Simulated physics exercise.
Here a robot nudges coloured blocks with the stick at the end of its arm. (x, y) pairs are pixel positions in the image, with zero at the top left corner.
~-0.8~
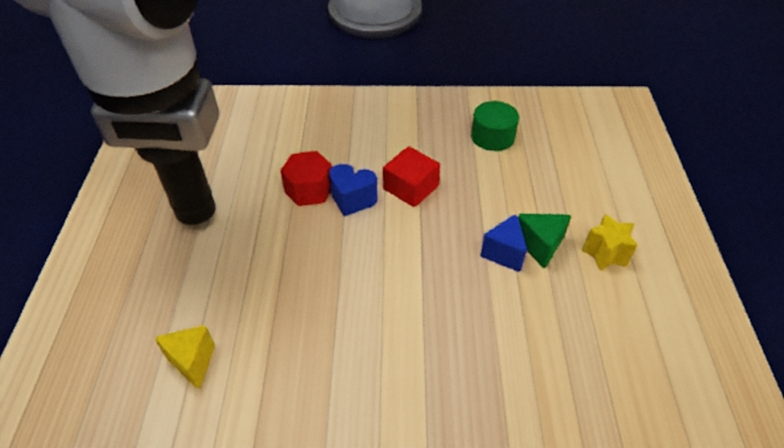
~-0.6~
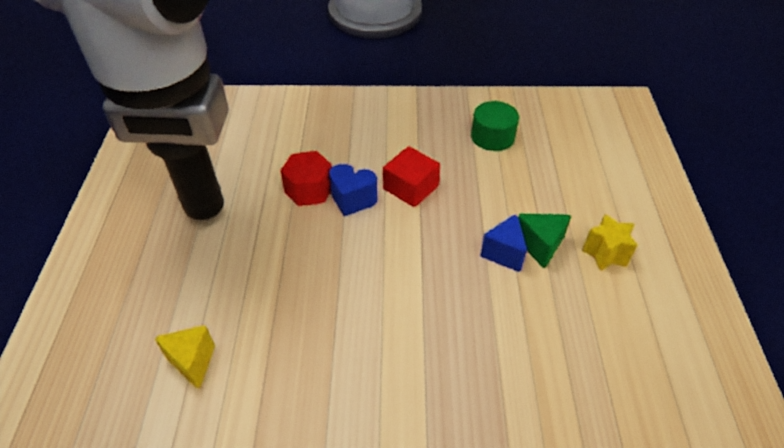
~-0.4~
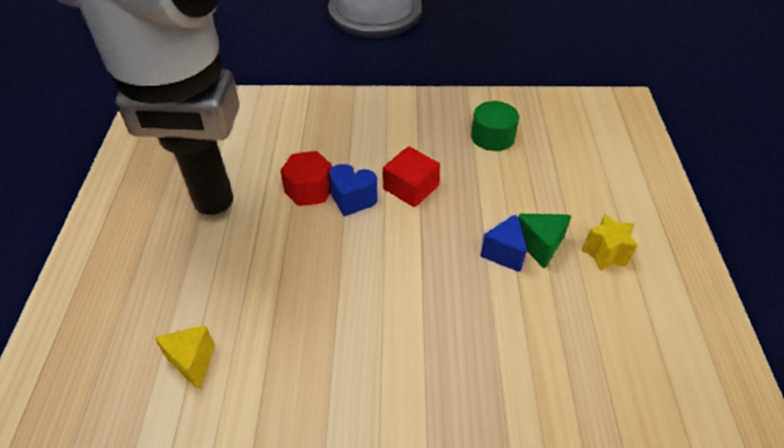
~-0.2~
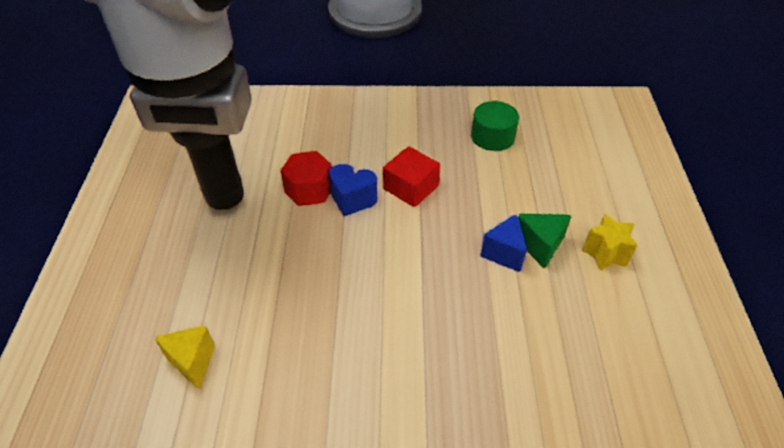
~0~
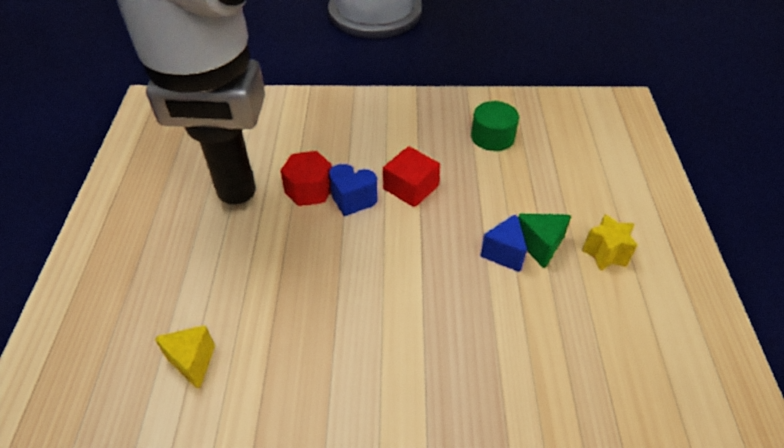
To begin with, a robot arm holds its black stick near the upper left of a wooden board, left of a red hexagon, a blue heart and a red block. The stick then moves a short way right and slightly up, nearing the hexagon, while all the coloured blocks stay still.
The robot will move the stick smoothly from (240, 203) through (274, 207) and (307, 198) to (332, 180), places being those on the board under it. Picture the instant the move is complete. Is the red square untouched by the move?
Short answer: Yes.
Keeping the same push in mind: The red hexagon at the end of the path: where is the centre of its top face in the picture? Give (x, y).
It is going to be at (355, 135).
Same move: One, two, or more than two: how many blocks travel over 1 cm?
Count: Two.
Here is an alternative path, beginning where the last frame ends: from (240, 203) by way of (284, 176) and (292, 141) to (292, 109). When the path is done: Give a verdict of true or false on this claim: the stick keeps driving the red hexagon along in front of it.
This is false.
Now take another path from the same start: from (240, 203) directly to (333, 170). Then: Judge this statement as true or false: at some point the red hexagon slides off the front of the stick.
That statement is not accurate.
The first path, step by step. One third of the way, stick at (272, 196); nothing pushed yet.
Two thirds of the way, stick at (306, 186); red hexagon at (332, 152), turned 15° anticlockwise; blue heart-shaped block at (365, 172), turned 50° clockwise.
At the end, stick at (331, 169); red hexagon at (355, 135), turned 20° anticlockwise; blue heart-shaped block at (367, 172), turned 55° clockwise; red square not moved.
